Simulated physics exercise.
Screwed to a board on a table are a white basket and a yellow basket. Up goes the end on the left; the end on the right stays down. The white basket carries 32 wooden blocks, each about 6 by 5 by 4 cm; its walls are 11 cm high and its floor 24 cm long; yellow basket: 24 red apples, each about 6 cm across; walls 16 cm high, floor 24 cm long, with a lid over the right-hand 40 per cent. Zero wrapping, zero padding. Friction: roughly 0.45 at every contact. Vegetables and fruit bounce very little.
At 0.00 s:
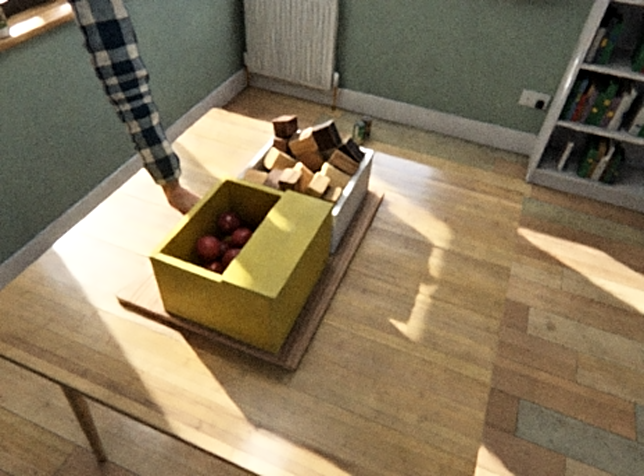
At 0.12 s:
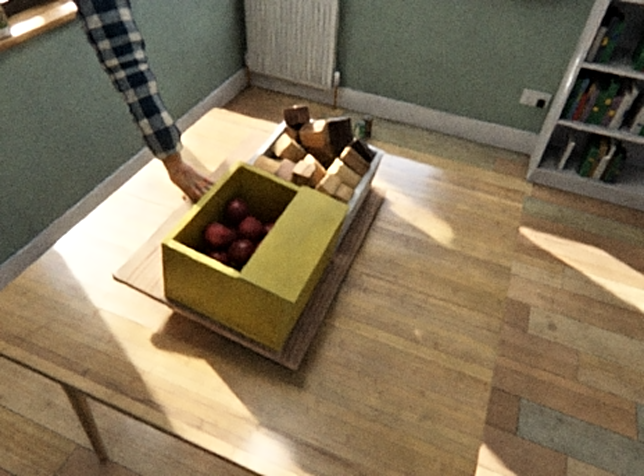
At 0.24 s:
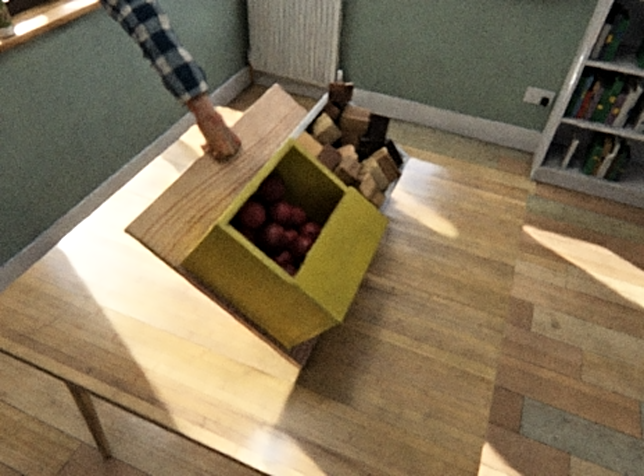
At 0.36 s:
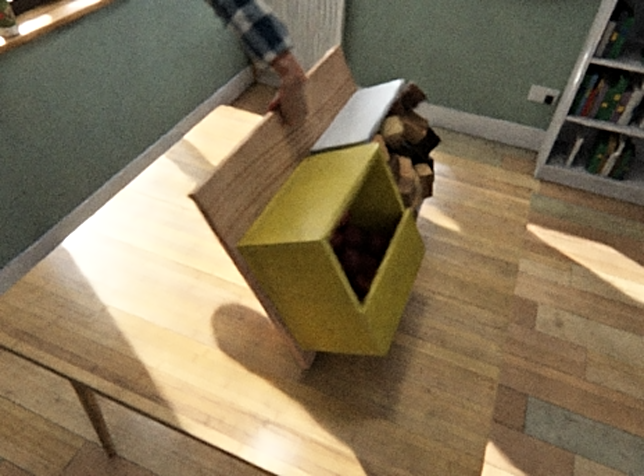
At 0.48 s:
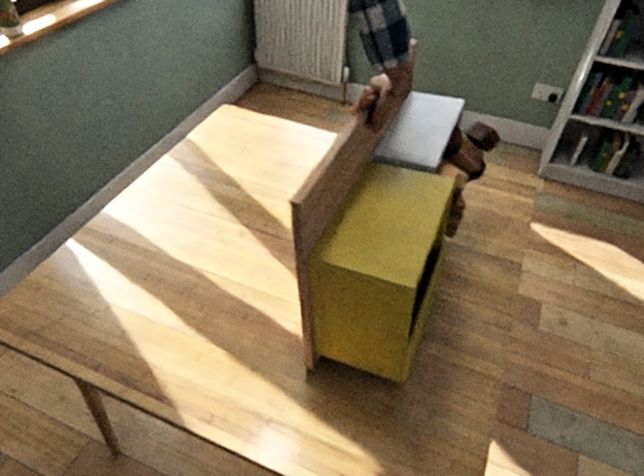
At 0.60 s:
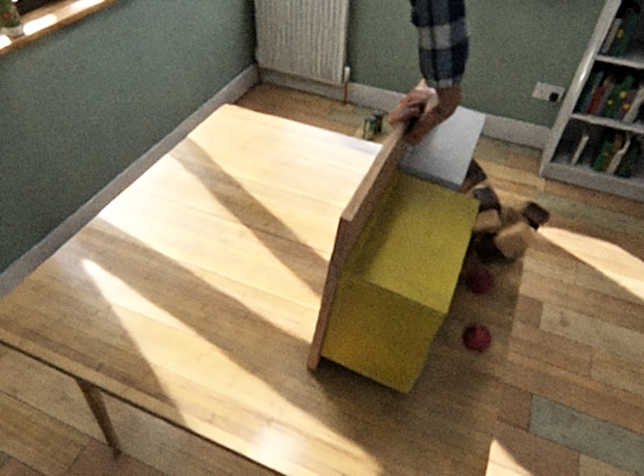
A board on a wooden table, carrying a yellow basket of red apples and a white basket of wooden blocks, rises at its left end, lifted by a hand in a checked sleeve. It swings past upright, turning both baskets onto their sides, and blocks, then apples, drop out on the right.
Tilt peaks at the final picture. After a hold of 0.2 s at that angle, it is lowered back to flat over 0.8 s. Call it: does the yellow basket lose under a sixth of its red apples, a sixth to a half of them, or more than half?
It loses under a sixth of them.
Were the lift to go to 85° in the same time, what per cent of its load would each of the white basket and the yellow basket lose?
In that case white basket 60 %, yellow basket 10 %.
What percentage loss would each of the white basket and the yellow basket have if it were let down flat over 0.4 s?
In that case white basket 80, yellow basket 10 per cent.
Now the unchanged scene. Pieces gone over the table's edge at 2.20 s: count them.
Around 12, roughly.
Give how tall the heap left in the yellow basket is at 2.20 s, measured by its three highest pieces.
It comes to close to 11 centimetres.
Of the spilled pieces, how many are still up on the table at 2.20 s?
Piece count: Roughly 14.
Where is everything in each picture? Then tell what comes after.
In the first picture (we follow the rim corner now nearest the camera, unless another is named; the camera pans a little), yellow basket at (270, 297); white basket (by its farthest rim corner) at (286, 129); tilt 0°; nothing out yet.
The second picture shows yellow basket at (288, 300); white basket at (297, 115); tilt 10°.
The third picture shows yellow basket at (334, 316); tilt 34°.
The fourth picture shows yellow basket at (380, 348); tilt 62°.
The fifth picture shows yellow basket at (402, 376); tilt 86°; 6 out, the lowest block at (449, 206).
The sixth picture shows yellow basket at (405, 386); tilt 96°; 18 out.
After 0.86 s, tilt 94°; 23 of 32 out of the white basket and 2 of 24 out of the yellow basket.
After 1.18 s, tilt 52°; 24 of 32 out of the white basket and 2 of 24 out of the yellow basket.
After 1.62 s, tilt 0°; 24 of 32 out of the white basket and 2 of 24 out of the yellow basket.
Final count (at 2.20 s), 24 of 32 out of the white basket and 2 of 24 out of the yellow basket. Asked share, 2 of 24, 8 per cent.
